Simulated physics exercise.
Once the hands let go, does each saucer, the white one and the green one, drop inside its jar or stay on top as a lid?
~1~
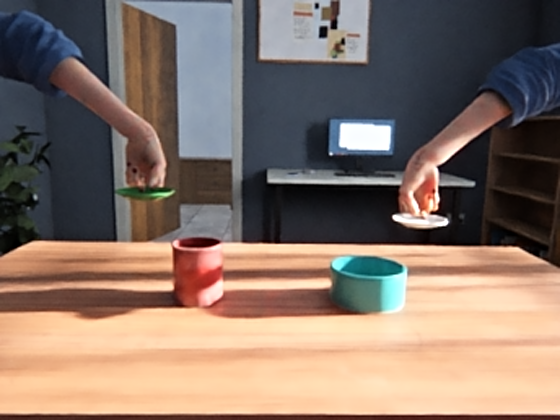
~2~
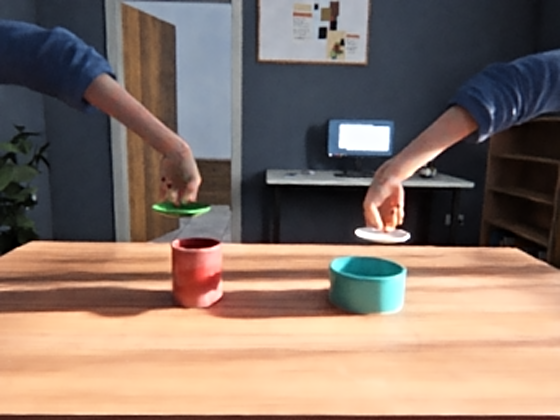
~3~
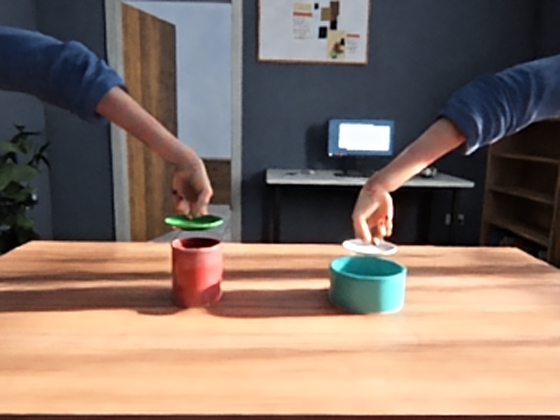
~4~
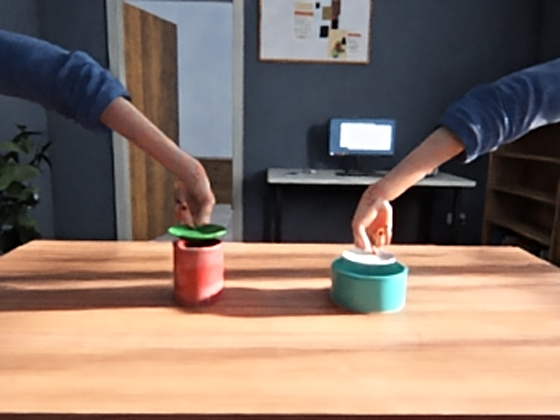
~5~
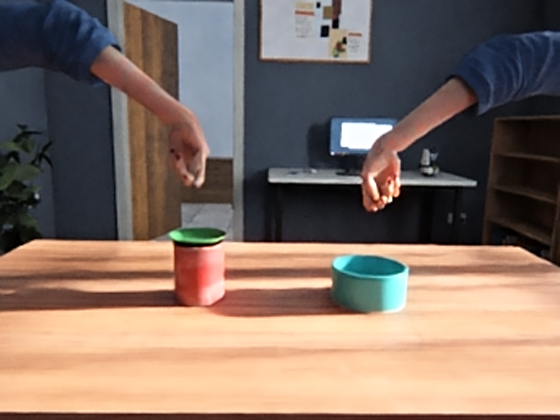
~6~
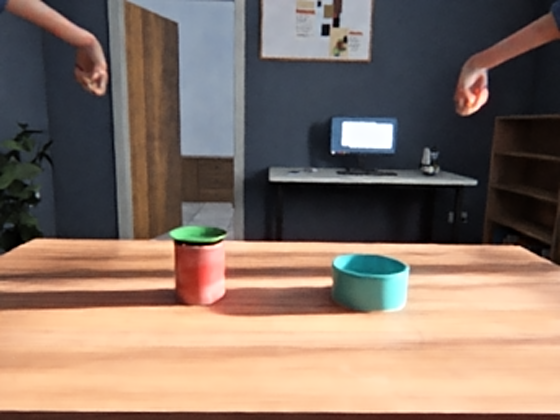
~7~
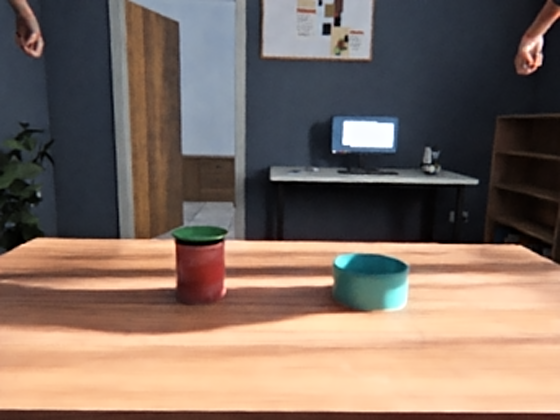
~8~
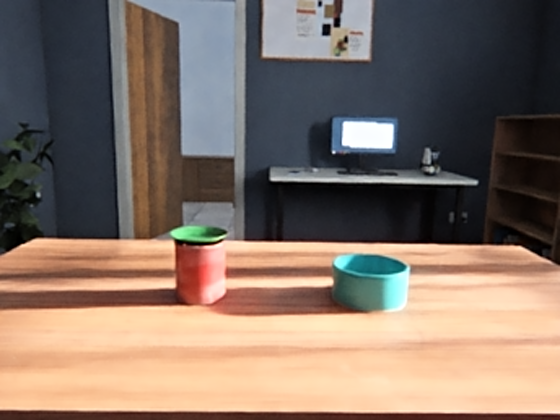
The white saucer slips past the rim and drops inside the teal jar, while the green saucer stays on top of the red jar as a lid.
